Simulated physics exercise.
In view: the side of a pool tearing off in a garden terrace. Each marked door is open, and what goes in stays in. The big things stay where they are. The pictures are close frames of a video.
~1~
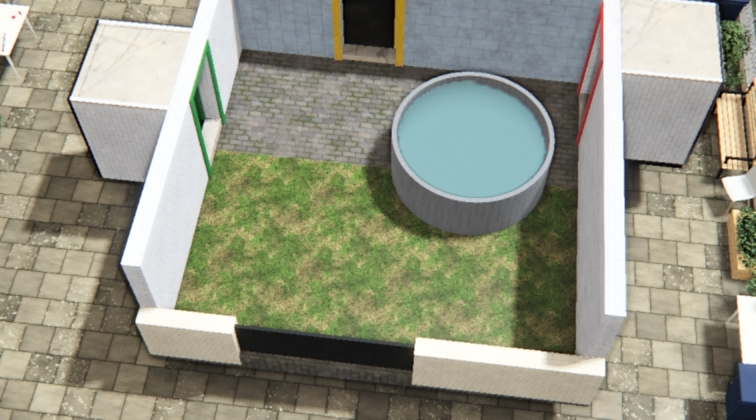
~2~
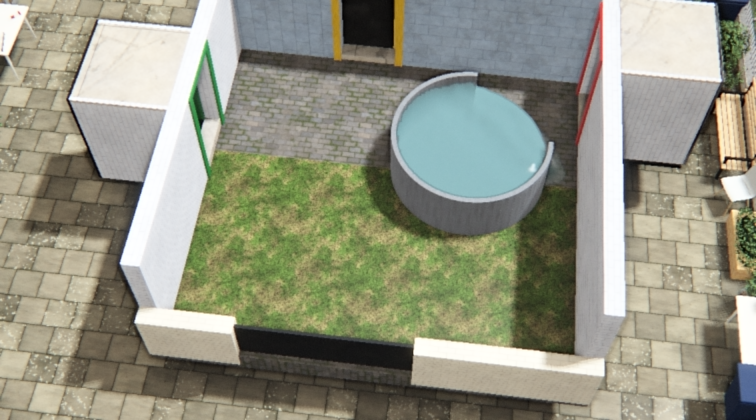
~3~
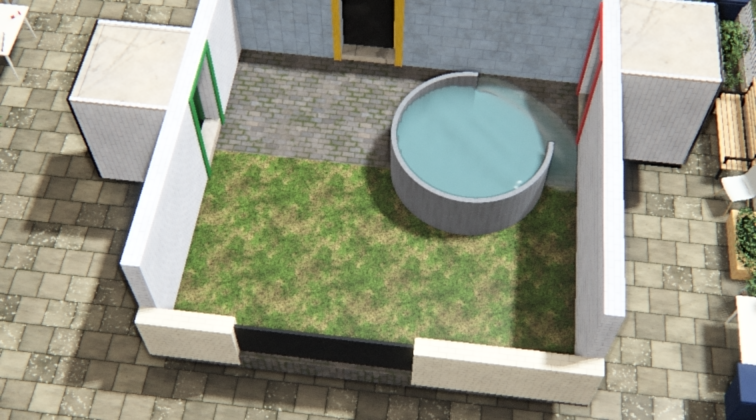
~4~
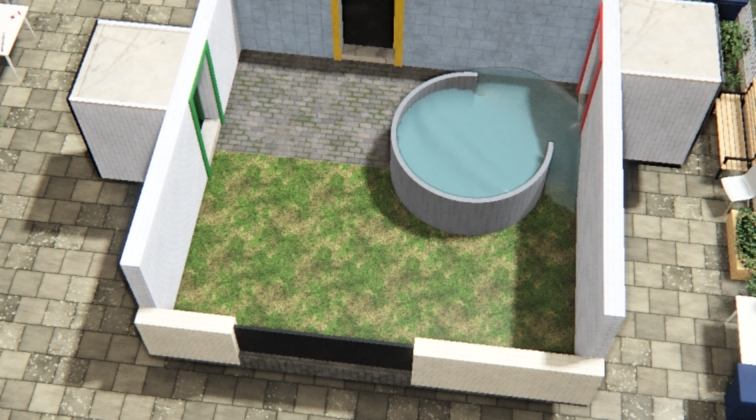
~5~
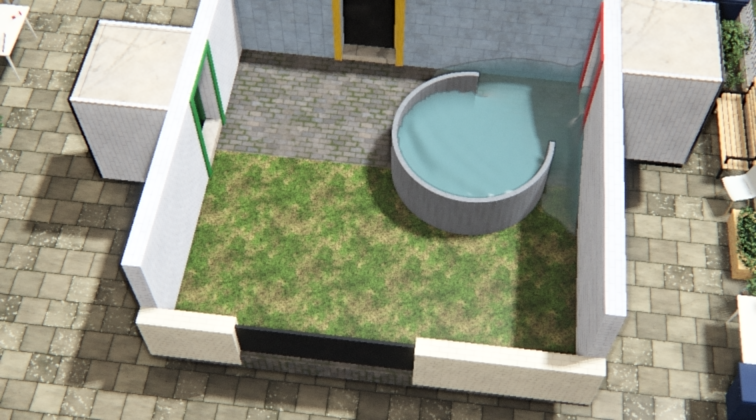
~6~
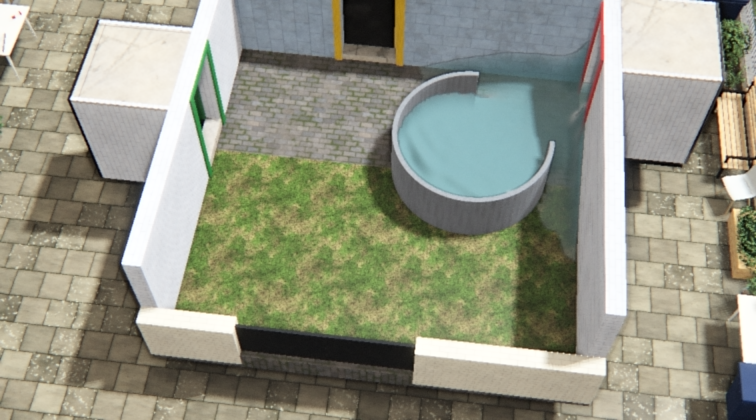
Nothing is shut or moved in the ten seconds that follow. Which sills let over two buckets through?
One by one: The red door lets in a lot; the yellow door admits no more than that; the green door admits no more than that.
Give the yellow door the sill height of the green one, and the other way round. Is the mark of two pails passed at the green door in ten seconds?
In short: Green door holds.
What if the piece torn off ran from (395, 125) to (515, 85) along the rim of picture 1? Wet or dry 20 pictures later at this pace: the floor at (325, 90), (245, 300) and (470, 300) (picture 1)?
As listed: Covered, awash, free of water.
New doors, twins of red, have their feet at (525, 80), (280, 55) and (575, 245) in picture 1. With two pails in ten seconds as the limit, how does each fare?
In turn: Is over, is under, lets less in.
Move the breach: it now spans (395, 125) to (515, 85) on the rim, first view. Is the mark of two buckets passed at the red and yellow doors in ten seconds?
Red passes that mark; yellow floods.
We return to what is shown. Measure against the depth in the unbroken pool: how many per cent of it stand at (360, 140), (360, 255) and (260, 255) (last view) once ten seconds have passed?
About 4, 10 and 8 per cent.
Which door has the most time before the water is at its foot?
Last comes the green door.
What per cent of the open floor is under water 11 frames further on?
Some 40 per cent.
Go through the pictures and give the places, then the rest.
In the first frame, the pool at (473, 137) is whole and still.
In the second frame, the front is at (554, 181), out from the gap on the pool's far side.
In the third frame, the front is at (574, 186), out from the gap on the pool's far side.
In the fourth frame, the front is at (573, 209), out from the gap on the pool's far side.
In the fifth frame, water pours out on the pool's far side and has run to (574, 229).
In the sixth frame, the front is at (574, 253), out from the gap on the pool's far side.
A moment on, water covers 25 % of the floor; the red door far over two buckets in, the yellow door wet at the sill, nothing in, the green door not reached.
Next, water covers 40 % of the floor; the red door far over two buckets in, the yellow door wet at the sill, nothing in, the green door not reached.
Then, water covers 65 % of the floor; the red door far over two buckets in, the yellow door wet at the sill, nothing in, the green door wet at the sill, nothing in.
Later, water covers 95 % of the floor; the red door far over two buckets in, the yellow door wet at the sill, nothing in, the green door wet at the sill, nothing in.
In the end, water covers 100 % of the floor; the red door far over two buckets in, the yellow door wet at the sill, nothing in, the green door wet at the sill, nothing in.
